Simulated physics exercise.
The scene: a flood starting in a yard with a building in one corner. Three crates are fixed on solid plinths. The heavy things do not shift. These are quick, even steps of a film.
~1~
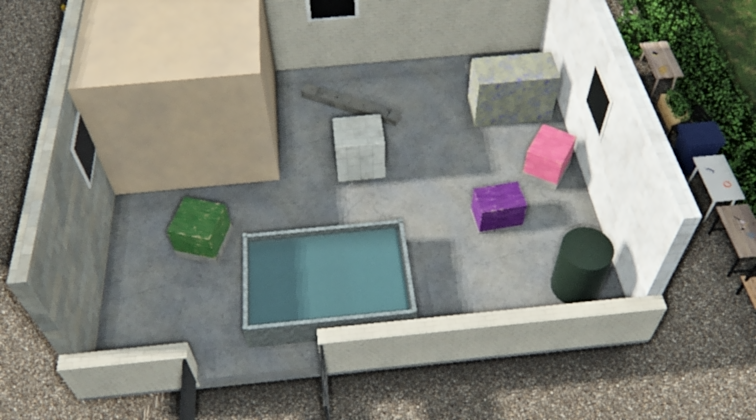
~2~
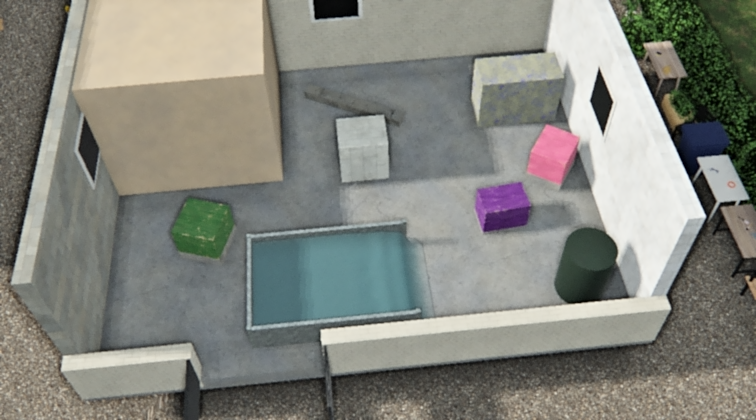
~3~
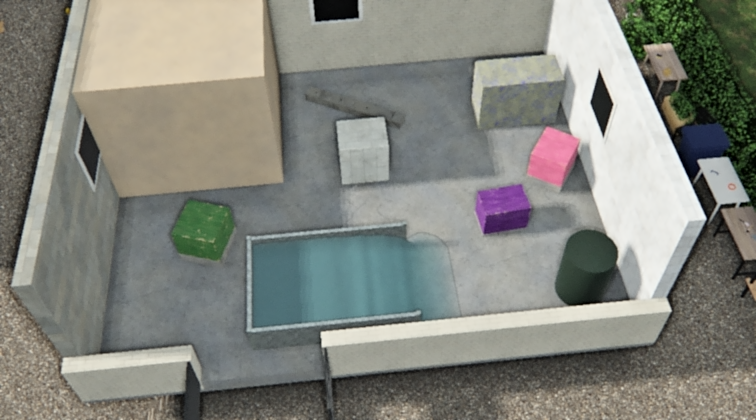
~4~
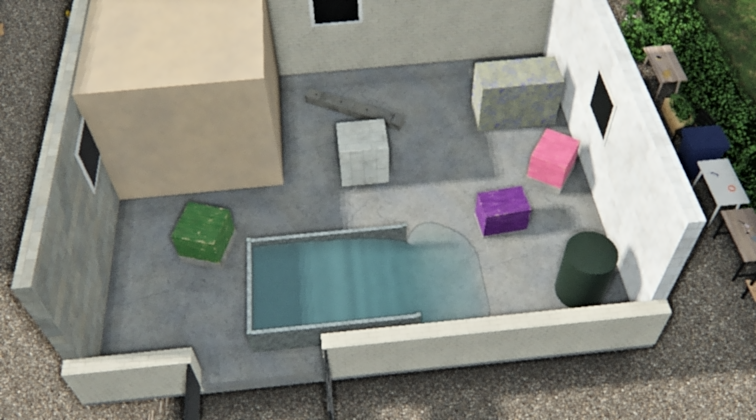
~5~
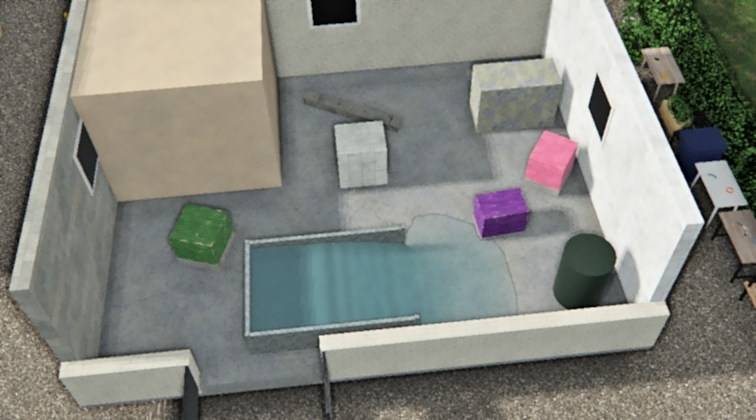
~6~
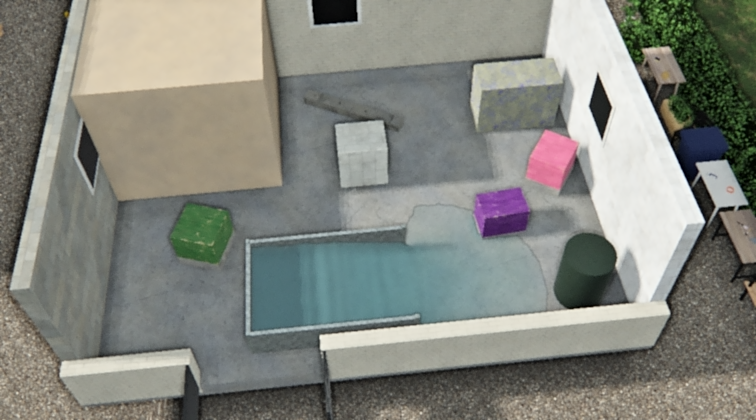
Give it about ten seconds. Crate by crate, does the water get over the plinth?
The purple crate is soaked; the green crate keeps dry; the pink crate is soaked.
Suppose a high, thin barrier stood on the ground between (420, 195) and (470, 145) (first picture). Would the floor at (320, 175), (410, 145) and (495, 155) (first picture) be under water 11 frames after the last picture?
One after the other: Free of water, clear, under water.
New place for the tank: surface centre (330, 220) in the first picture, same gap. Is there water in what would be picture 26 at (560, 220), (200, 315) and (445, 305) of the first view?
One after the other: Flooded, free of water, under water.
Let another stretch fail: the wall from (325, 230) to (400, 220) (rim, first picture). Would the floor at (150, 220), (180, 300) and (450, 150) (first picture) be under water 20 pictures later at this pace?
As listed: Covered, not flooded, awash.
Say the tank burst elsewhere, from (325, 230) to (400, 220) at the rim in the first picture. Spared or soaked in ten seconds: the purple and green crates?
One by one: The purple crate gets wet; the green crate escapes it.
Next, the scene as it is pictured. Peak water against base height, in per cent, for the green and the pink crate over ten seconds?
Roughly 30 per cent, then 190 per cent.
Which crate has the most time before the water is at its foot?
That is the green-painted one.
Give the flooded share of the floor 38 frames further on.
I make it 55 per cent.
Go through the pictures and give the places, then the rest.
In the first picture, still water in the water tank at (327, 275).
In the second picture, the front is at a hidden place, out from the gap at (409, 278).
In the third picture, water pours out at (409, 282) and has run to a hidden place.
In the fourth picture, water pours out at (409, 284) and has run to a hidden place.
In the fifth picture, the front is at (497, 251), out from the gap at (408, 286).
In the sixth picture, water pours out at (408, 286) and has run to (541, 292).
A moment on, water covers 20 % of the floor; the purple crate water round its plinth, the green crate not reached, the pink crate not reached.
Next, water covers 25 % of the floor; the purple crate water round its plinth, the green crate not reached, the pink crate water round its plinth.
Then, water covers 40 % of the floor; the purple crate water round its plinth, the green crate not reached, the pink crate water round its plinth.
Later, water covers 55 % of the floor; the purple crate water round its plinth, the green crate not reached, the pink crate water round its plinth.
In the end, water covers 80 % of the floor; the purple crate was topped, the green crate stayed above the water, the pink crate was topped.
